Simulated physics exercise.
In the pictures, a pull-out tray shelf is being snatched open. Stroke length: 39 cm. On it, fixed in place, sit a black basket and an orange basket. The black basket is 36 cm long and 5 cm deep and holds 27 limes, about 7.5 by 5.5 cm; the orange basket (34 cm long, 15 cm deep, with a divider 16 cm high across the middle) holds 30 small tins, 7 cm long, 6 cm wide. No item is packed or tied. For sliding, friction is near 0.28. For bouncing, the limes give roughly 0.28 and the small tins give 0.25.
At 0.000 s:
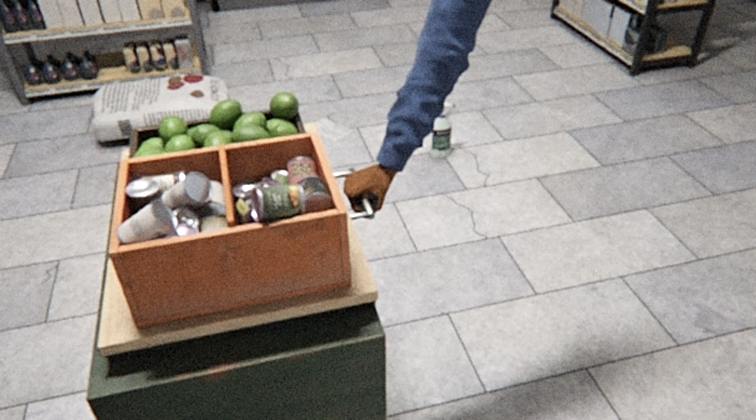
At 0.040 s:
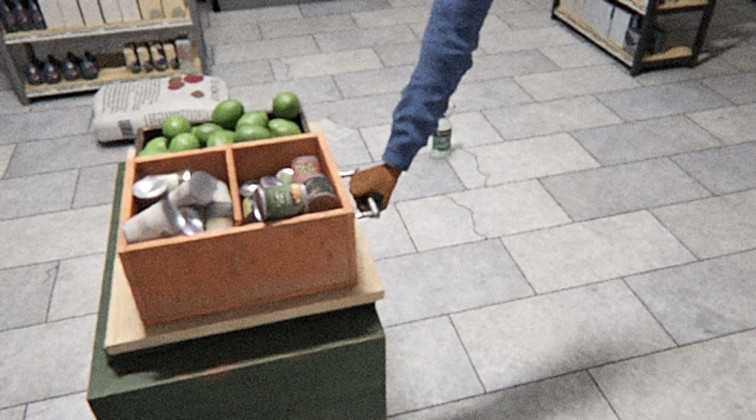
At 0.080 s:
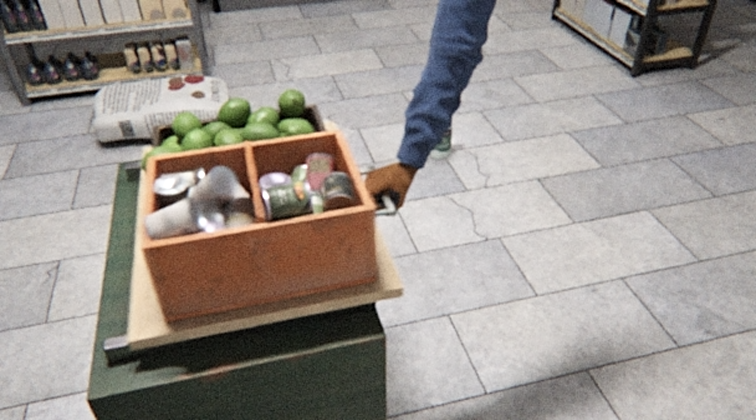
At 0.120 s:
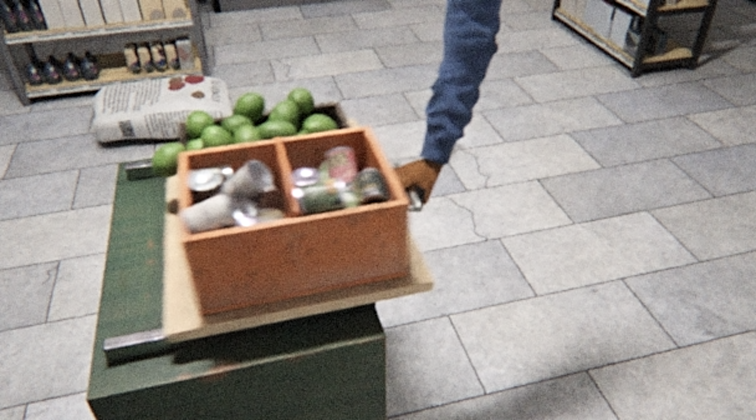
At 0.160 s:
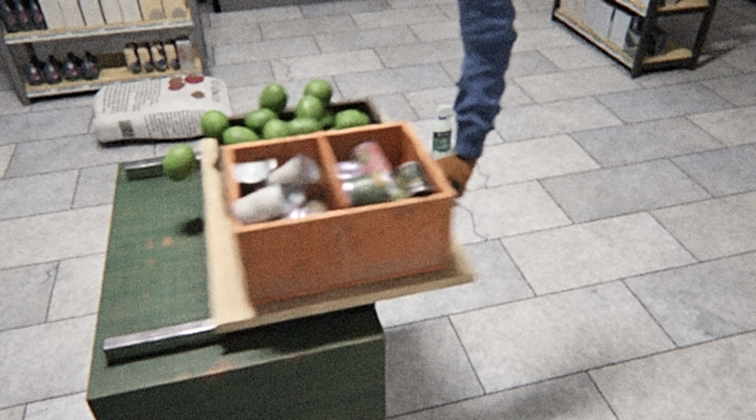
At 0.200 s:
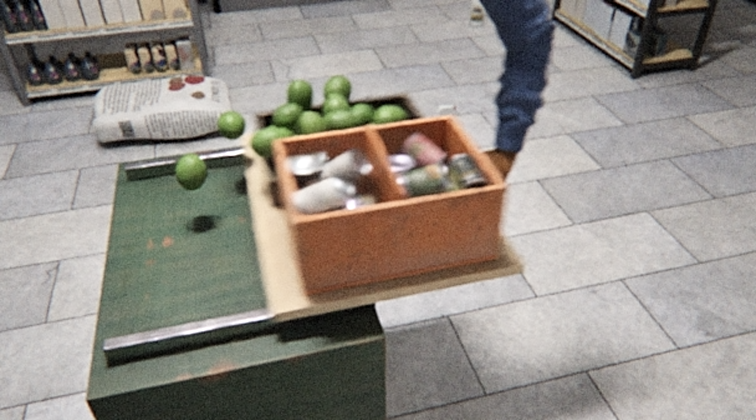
A hand pulls a tray with two baskets rightward, and limes leave the black basket.
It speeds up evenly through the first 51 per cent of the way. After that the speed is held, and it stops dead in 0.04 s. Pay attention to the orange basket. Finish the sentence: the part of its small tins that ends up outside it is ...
... less than a sixth of them.
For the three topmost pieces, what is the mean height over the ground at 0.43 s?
Close to 100 cm, on average.
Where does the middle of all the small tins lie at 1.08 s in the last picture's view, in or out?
Somewhere around pixel (453, 199).
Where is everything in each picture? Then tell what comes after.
In the first picture (places track the rim corner closest to us here, unless another is named), orange basket (118, 249); black basket (by its farthest rim corner) (292, 108); 0 cm pulled; all still inside.
Orange basket (126, 248); black basket (297, 108); 1 cm pulled, in the second picture.
Orange basket (151, 244); black basket (311, 106); 5 cm pulled, in the third picture.
Orange basket (189, 238); black basket (335, 103); 10 cm pulled; 1 out, the lowest lime at (170, 160), in the fourth picture.
Orange basket (242, 229); black basket (366, 99); 19 cm pulled; 1 out, the lowest lime at (180, 163), in the fifth picture.
Orange basket (303, 219); black basket (403, 95); 28 cm pulled; 2 out, the lowest lime at (191, 172), in the sixth picture.
After 0.23 s, the runners reach their end.
After 0.31 s, the black basket is down by 4 of 27 and the orange basket has all 30.
After 0.43 s, the black basket is down by 8 of 27 and the orange basket is down by 1 of 30.
After 0.65 s, the black basket is down by 10 of 27 and the orange basket is down by 2 of 30.
When it is over (at 1.08 s), the black basket is down by 10 of 27 and the orange basket is down by 2 of 30. Asked share, 2 of 30, 7 per cent.
